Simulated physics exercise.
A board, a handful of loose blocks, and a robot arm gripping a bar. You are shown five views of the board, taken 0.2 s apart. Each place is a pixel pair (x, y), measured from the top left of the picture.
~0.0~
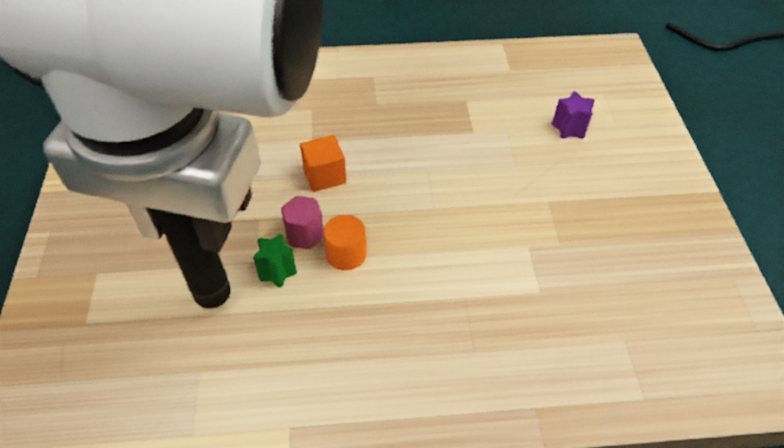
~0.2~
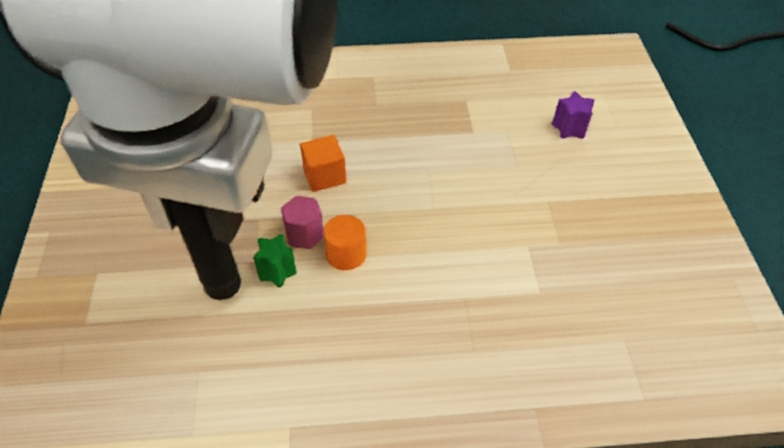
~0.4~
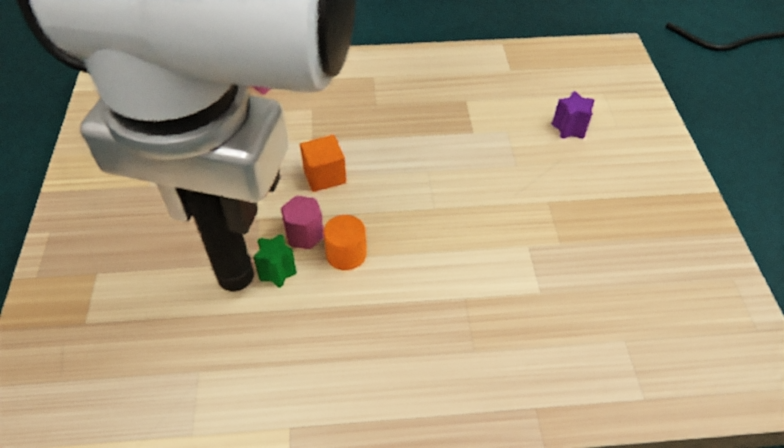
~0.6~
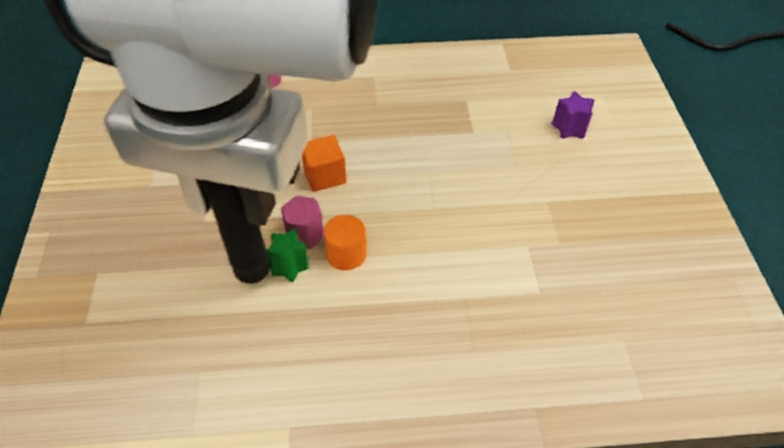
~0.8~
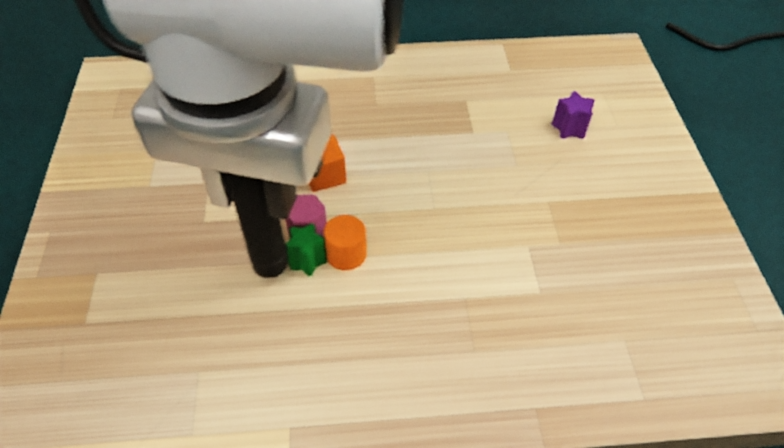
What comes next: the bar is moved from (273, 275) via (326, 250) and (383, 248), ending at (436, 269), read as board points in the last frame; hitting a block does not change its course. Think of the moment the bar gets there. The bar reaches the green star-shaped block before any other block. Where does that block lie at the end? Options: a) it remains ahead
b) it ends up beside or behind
b.
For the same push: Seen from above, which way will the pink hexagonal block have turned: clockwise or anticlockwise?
It makes a counterclockwise turn.
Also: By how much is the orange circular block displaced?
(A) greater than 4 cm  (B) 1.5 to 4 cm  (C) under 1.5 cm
The correct letter is A.
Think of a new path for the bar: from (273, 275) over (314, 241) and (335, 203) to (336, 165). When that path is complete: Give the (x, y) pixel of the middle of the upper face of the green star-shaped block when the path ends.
The point I'd pick in the picture is (354, 206).
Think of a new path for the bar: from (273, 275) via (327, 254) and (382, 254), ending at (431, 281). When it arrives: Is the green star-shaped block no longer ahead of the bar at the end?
Yes, it checks out.
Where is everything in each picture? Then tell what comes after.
In the first frame, bar's lower end at (213, 294); green star-shaped block at (272, 248); pink hexagonal block at (301, 209); orange square block at (322, 150); orange circular block at (344, 230).
In the second frame, bar at (223, 286); blocks still.
In the third frame, bar at (236, 277); blocks still.
In the fourth frame, bar at (252, 270); green star-shaped block at (285, 243).
In the fifth frame, bar at (271, 264); green star-shaped block at (304, 237); pink hexagonal block at (304, 208); orange square block partly hidden; orange circular block at (344, 230).
On the path given first. One third of the way, bar at (327, 239); green star-shaped block at (362, 221), turned 35° clockwise; pink hexagonal block at (314, 197), turned 45° anticlockwise; orange circular block at (398, 223).
Two thirds of the way, bar at (384, 238); green star-shaped block at (414, 216), turned 45° clockwise; pink hexagonal block at (314, 197), turned 45° anticlockwise; orange circular block at (449, 225).
At the end, bar at (437, 259); green star-shaped block at (460, 227), turned 20° clockwise; pink hexagonal block at (314, 197), turned 45° anticlockwise; orange square block still; orange circular block at (496, 223).
